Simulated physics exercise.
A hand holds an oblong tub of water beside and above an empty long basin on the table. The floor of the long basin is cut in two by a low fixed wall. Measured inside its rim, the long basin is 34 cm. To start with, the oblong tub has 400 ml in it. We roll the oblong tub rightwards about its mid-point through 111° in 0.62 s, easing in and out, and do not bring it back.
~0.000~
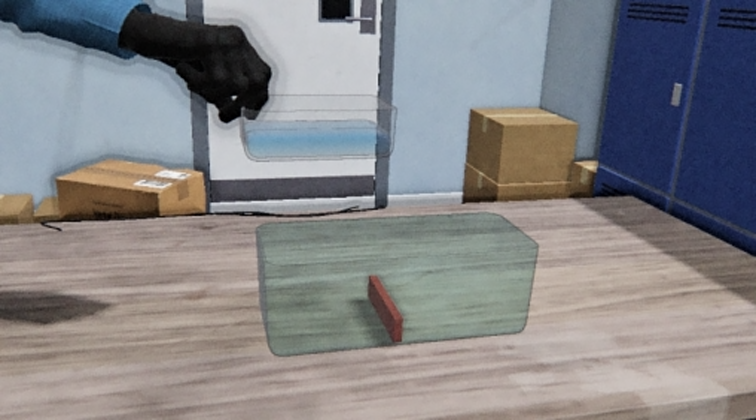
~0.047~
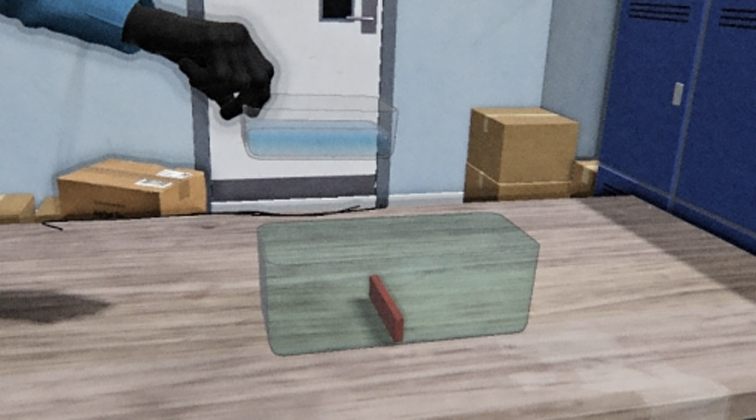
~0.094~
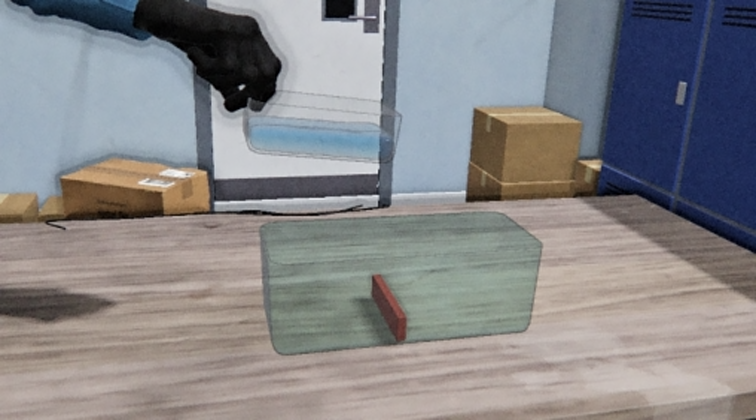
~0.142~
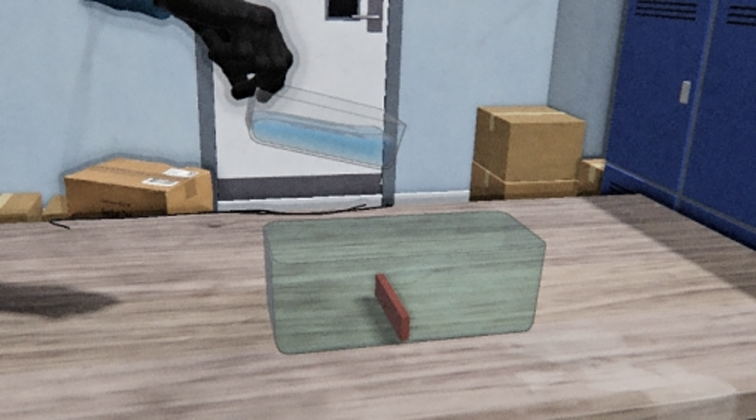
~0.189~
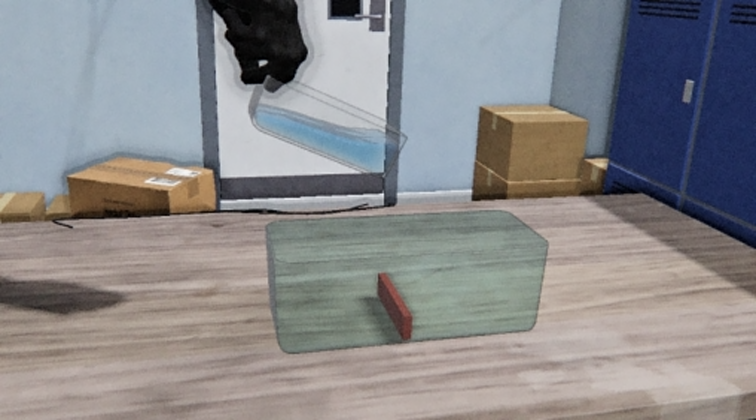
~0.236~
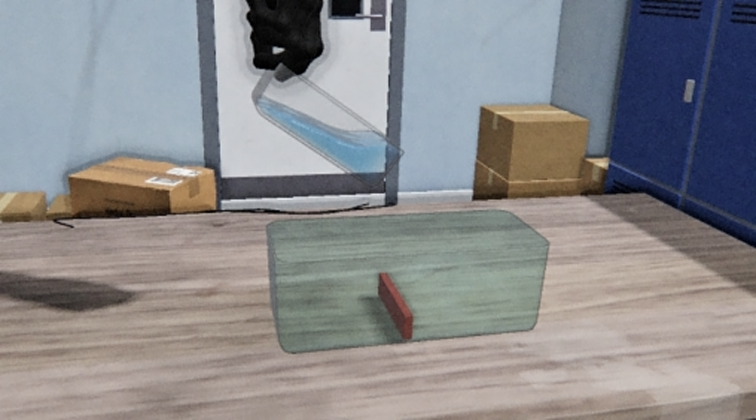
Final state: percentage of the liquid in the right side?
Approximately 78 %.
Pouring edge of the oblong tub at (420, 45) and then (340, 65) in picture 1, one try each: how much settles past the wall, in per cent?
It comes to 75 per cent, and then 20 per cent.
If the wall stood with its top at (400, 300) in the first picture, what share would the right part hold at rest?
In that case some 60 per cent.
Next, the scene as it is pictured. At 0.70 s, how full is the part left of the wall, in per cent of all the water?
The left part holds close to 18 per cent.
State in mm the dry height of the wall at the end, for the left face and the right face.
I'd say some 30 mm on the left and some 20 mm on the right.
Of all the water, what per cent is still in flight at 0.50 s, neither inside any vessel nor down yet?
Close to 34 per cent, I'd say.
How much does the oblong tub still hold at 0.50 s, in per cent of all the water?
Some 7 % of it is still there.
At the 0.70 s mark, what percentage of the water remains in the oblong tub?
1 per cent or so.
After 0.50 s the tilt is 101° and 7 per cent is still to pour, 1 is left of the wall and 58 right of it.
After 0.70 s the tilt is 111° and 1 per cent is still to pour, 17 is left of the wall and 79 right of it.
After 0.90 s the tilt is 111° and 0 per cent is still to pour, 21 is left of the wall and 78 right of it.
After 1.12 s the tilt is 111° and 0 per cent is still to pour, 22 is left of the wall and 77 right of it.
In the end 22 per cent lies left of the wall, 78 right of it and 1 outside.
